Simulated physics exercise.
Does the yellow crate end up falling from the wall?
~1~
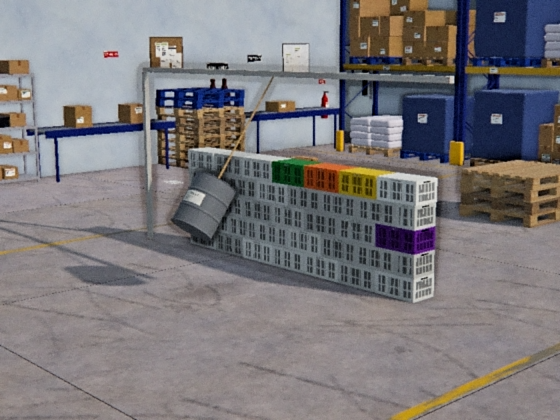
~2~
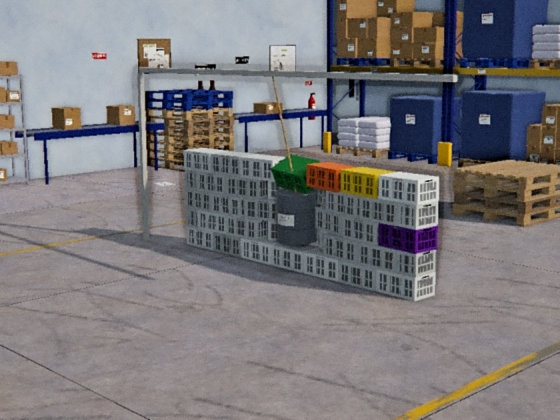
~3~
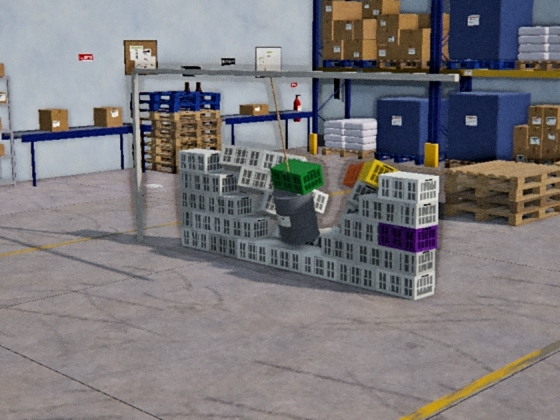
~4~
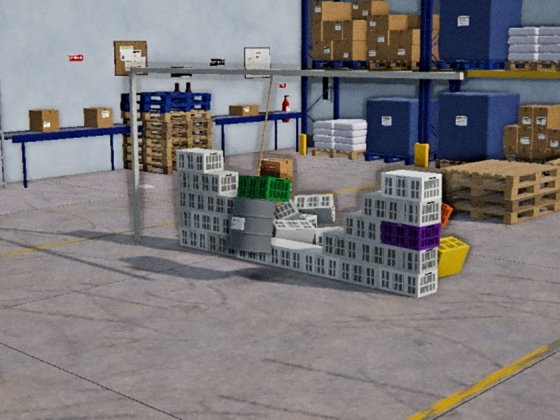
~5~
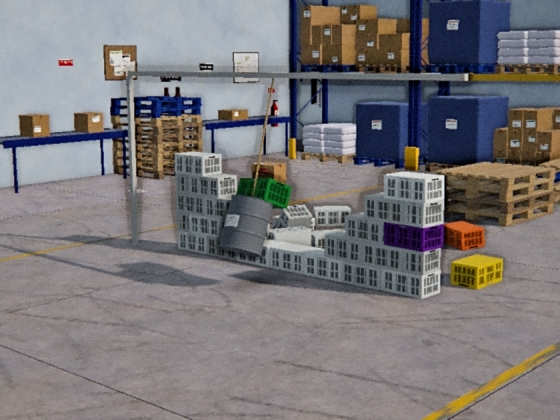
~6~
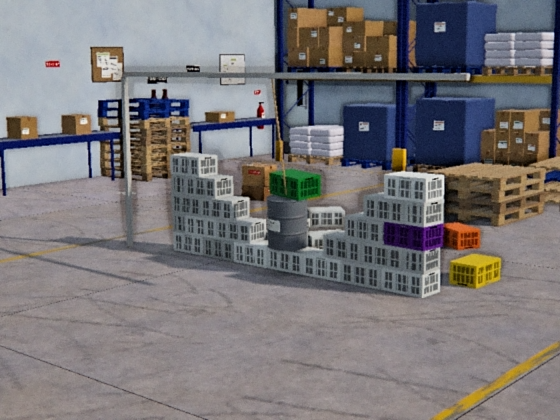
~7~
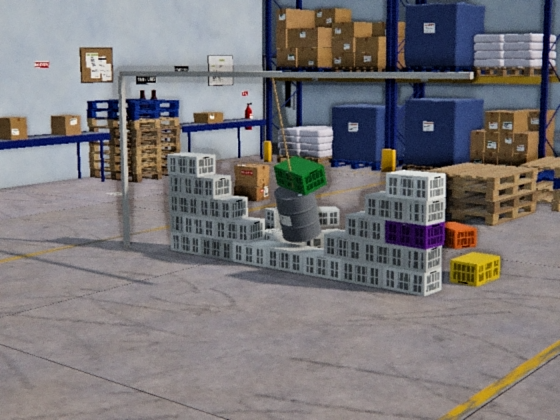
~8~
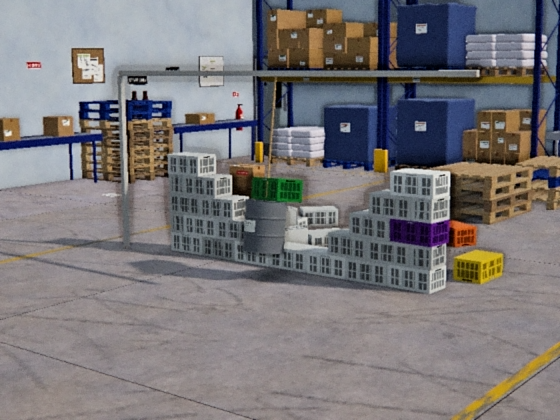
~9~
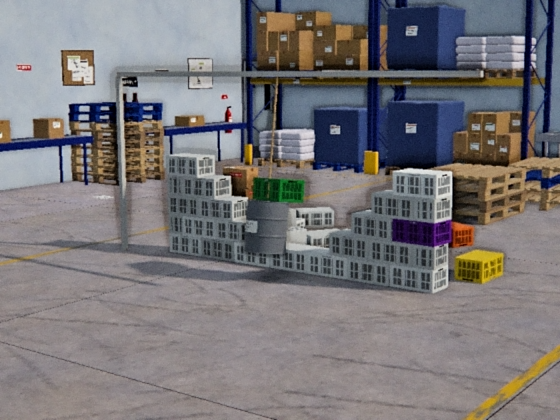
Yes, the yellow crate drops from the top of the wall and ends on the floor to the right, near the orange crate.
In a warehouse, a hanging grey drum swings into a long wall of stacked white crates with a few coloured ones, knocking out its middle. The orange and yellow crates tumble to the floor at the right, while the green one ends perched beside the drum in the gap.
